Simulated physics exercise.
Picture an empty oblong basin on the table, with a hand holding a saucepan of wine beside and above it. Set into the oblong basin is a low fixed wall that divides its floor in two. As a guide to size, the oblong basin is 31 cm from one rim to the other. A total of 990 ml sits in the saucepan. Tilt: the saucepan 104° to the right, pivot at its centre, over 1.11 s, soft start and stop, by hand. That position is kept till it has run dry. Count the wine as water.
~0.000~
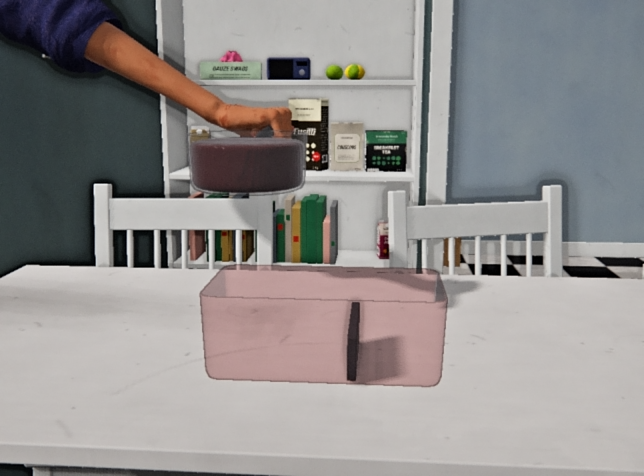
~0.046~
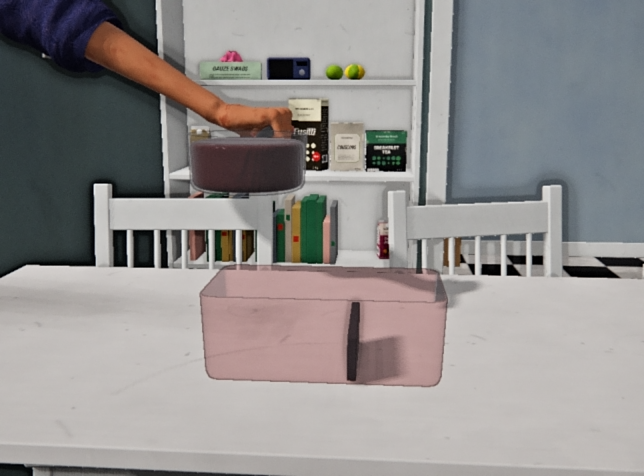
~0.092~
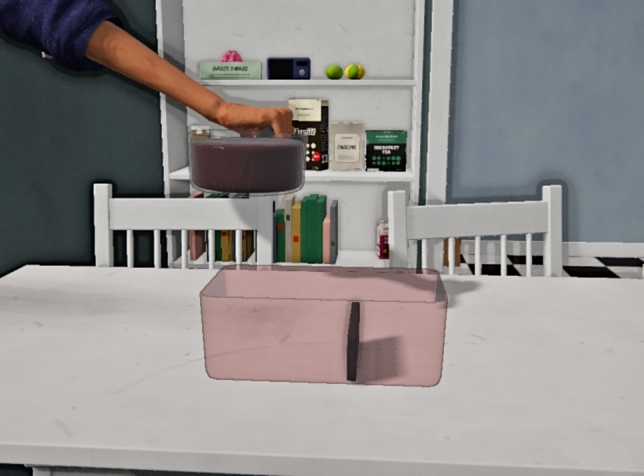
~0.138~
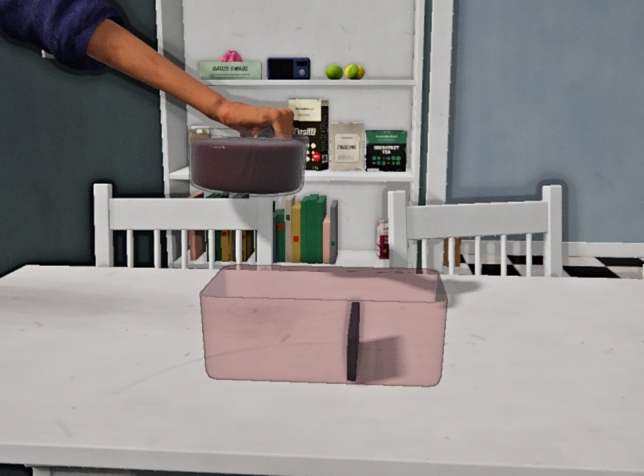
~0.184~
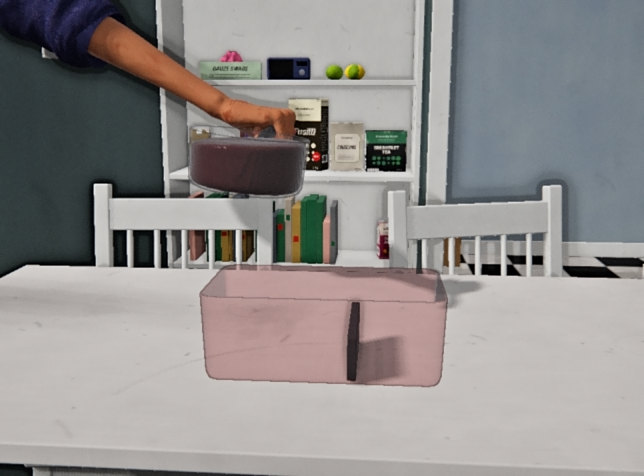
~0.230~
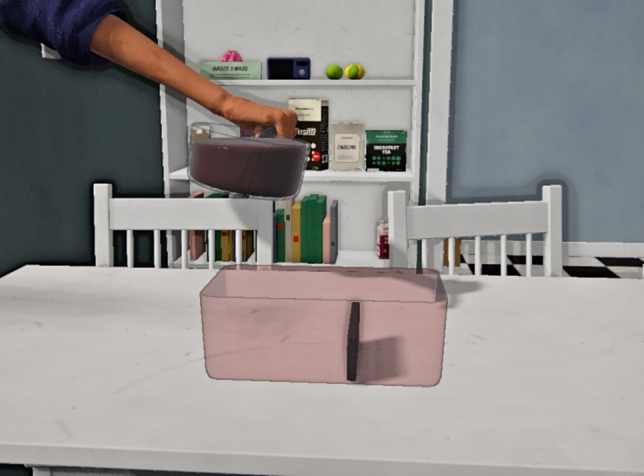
The clip opens on a hand holding a dark, wine-filled saucepan level above and to the left of an empty, see-through pink oblong basin on a white table. The pan stays still at first, then the hand slowly tilts it slightly to the right, while the basin remains motionless.
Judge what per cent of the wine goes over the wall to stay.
56 percent, roughly.
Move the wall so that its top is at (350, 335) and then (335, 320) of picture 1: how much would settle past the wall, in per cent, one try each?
I'd say 60 percent on the first go, 75 percent on the next.
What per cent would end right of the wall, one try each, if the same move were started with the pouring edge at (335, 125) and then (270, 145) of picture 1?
The first try gives 80 percent and the second 0 percent.
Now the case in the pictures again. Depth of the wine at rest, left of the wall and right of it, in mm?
Left 16 mm, right 34 mm.
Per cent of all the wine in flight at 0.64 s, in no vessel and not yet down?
Some 36 per cent, I reckon.
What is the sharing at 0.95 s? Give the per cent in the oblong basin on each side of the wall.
Near 26 on the left, 56 on the right.
Then, 0.64 s in, the tilt is 65° and 51 per cent is still to pour, 3 is left of the wall and 10 right of it.
Then, 0.95 s in, the tilt is 99° and 8 per cent is still to pour, 26 is left of the wall and 55 right of it.
Then, 1.26 s in, the tilt is 104° and 0 per cent is still to pour, 42 is left of the wall and 55 right of it.
Then, 1.61 s in, the tilt is 104° and 0 per cent is still to pour, 44 is left of the wall and 56 right of it.
Finally, 44 per cent lies left of the wall, 56 right of it and 1 outside.
